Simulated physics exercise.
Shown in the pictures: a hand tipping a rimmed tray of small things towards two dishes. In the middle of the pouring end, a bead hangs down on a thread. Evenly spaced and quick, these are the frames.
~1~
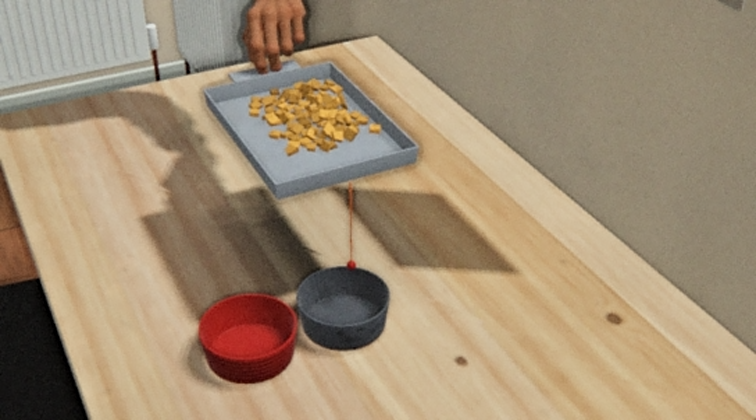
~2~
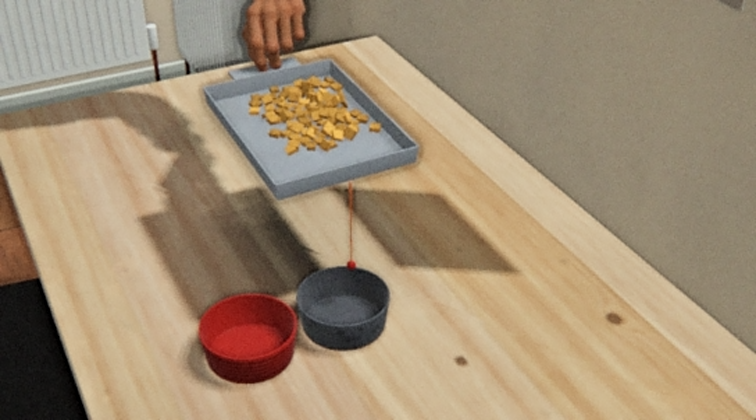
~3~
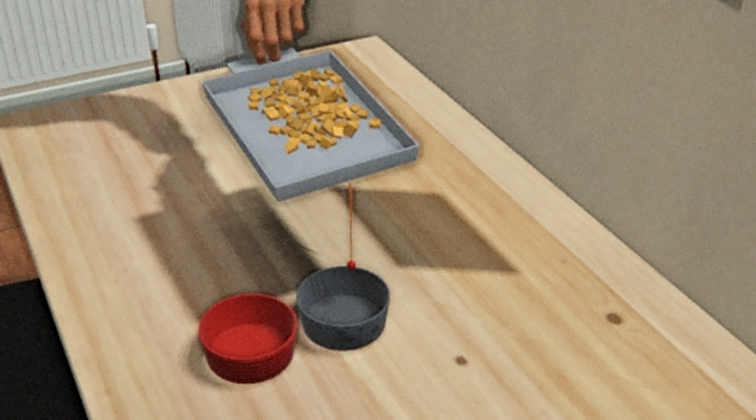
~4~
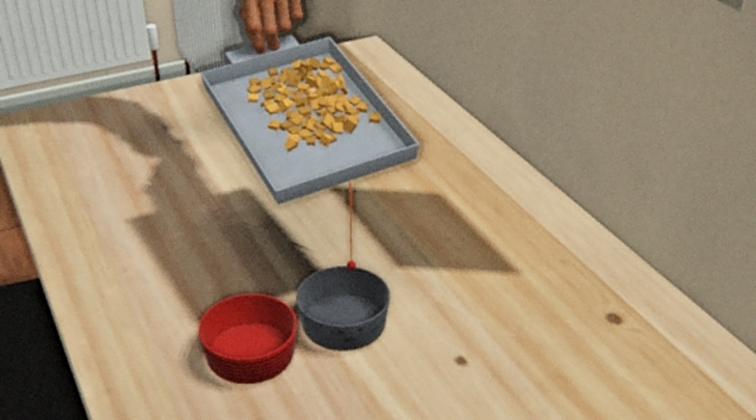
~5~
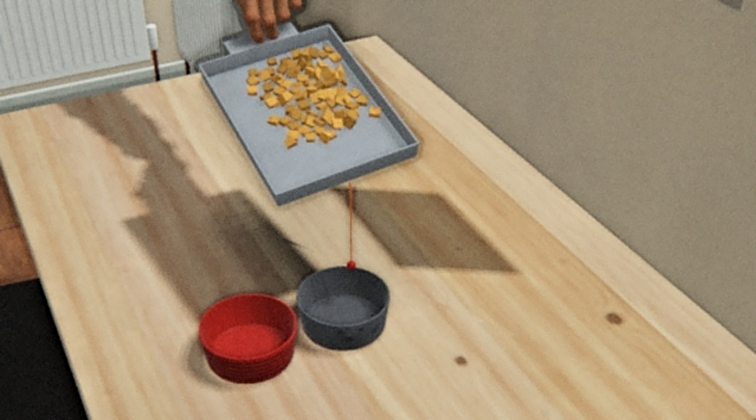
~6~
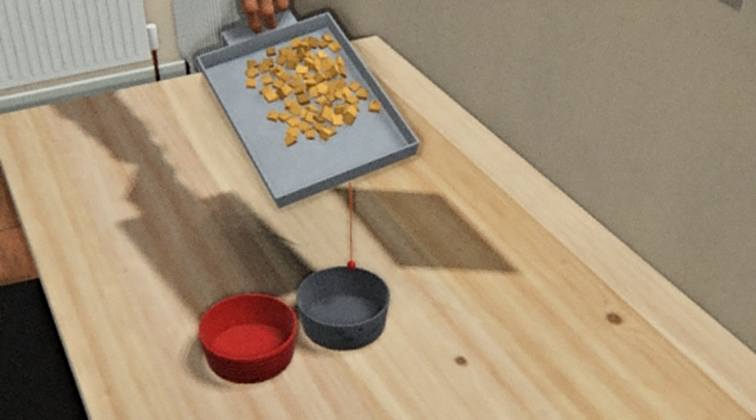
A hand raising the back of a grey tray of cereal squares, tilting it gradually towards red and dark grey dishes.
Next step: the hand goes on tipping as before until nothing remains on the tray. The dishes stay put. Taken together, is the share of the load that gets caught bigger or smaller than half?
Watching it, the dishes hang on to most of it.
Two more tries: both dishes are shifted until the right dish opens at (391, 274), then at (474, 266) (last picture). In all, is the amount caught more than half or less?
Result, first setup: The bulk; second setup: The minor share.
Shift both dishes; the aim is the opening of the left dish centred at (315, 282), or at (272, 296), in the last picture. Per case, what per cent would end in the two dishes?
Trial 1: 60 percent; trial 2: 80 percent.
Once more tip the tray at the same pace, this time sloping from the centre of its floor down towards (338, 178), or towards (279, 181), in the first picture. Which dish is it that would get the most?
For the first slope the righthand dish, for the second the righthand dish.
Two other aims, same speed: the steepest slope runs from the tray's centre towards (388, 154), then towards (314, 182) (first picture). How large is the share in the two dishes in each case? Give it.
Shares, approx.: 0 %, then 70 %.
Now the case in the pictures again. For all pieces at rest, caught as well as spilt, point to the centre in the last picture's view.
I'd say the middle ends up at about (314, 321).
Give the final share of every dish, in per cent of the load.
Around 10 in a hundred in the left dish and around 60 in a hundred in the right dish.
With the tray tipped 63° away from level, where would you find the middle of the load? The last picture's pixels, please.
Somewhere about pixel (300, 172).
Soon, tray tipped steeply; nearly all on the tray; a stray few in the air.
A while on, tray tipped past a quarter turn; about two thirds on the tray; a small part in the left dish; a small part in the right dish; a small part outside both; a stray few in the air.
Towards the end, tray tipped past a quarter turn; a small part in the left dish; about half in the right dish; about a third outside both.
Finally, tray tipped past a quarter turn; a small part in the left dish; about half in the right dish; about a third outside both.
